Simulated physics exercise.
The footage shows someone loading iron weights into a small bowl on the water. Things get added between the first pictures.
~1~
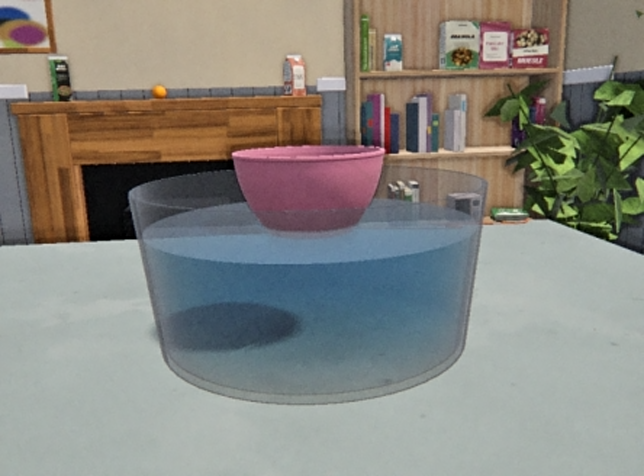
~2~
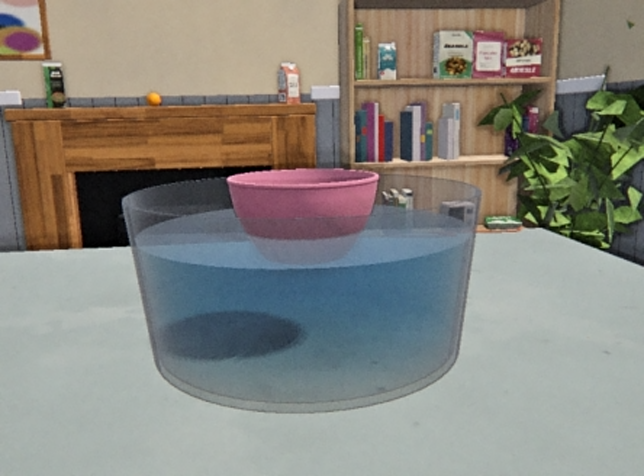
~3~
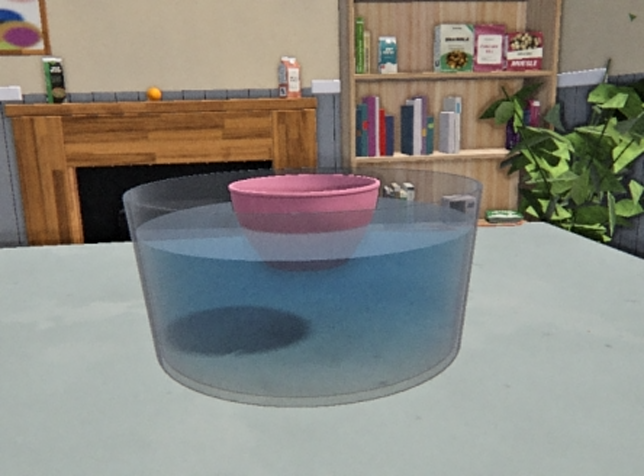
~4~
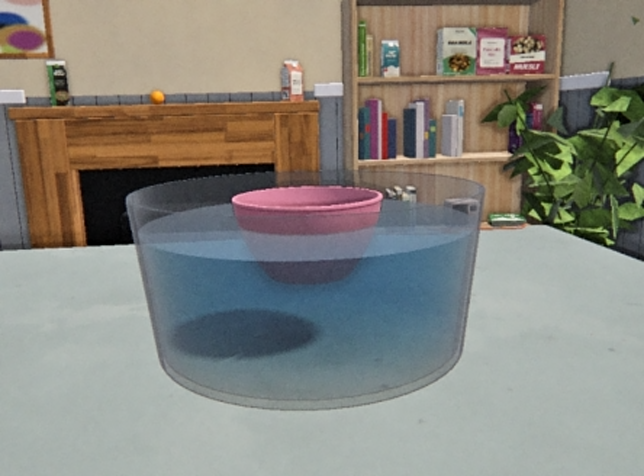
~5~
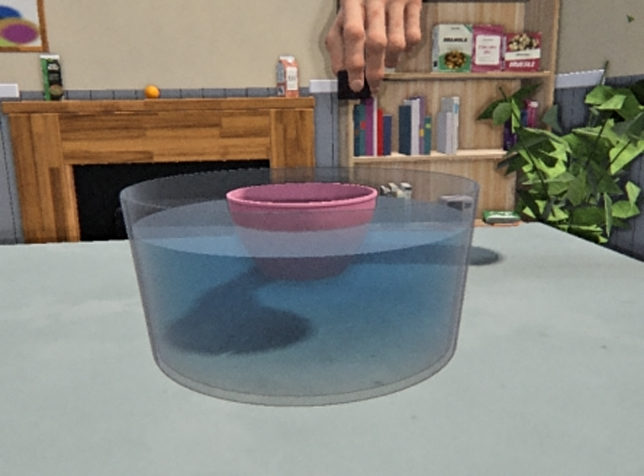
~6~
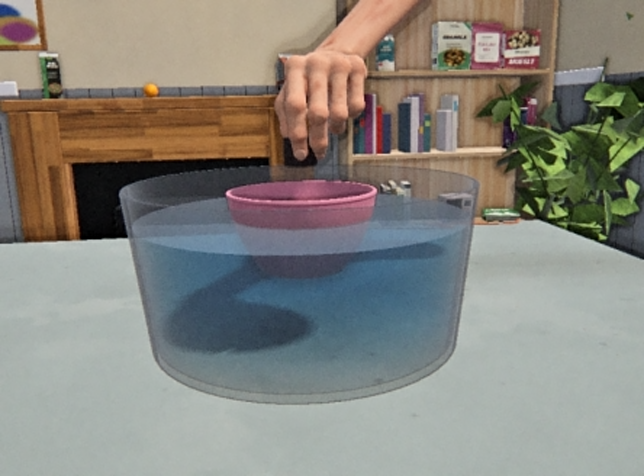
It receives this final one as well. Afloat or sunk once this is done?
Safe.
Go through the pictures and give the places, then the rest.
Small bowl (308, 153) empty; most of its side above the surface, in the first picture.
Small bowl (303, 178) with one aboard; about two thirds of its side above the surface, in the second picture.
Small bowl (304, 185) with two aboard; about half of its side above the surface, in the third picture.
Small bowl (307, 198) with three aboard; about a third of its side above the surface, in the fourth picture.
Small bowl (302, 194) with three aboard; about a third of its side above the surface; the next iron weight in the hand at (354, 85), in the fifth picture.
Small bowl (302, 192) with three aboard; about a third of its side above the surface; the next iron weight in the hand at (300, 151), in the sixth picture.
Shortly, the iron weight is in and the small bowl dips.
Then, it steadies; about a fifth of its side above the surface.
At the finish, the small bowl floats; about a fifth of its side above the surface.
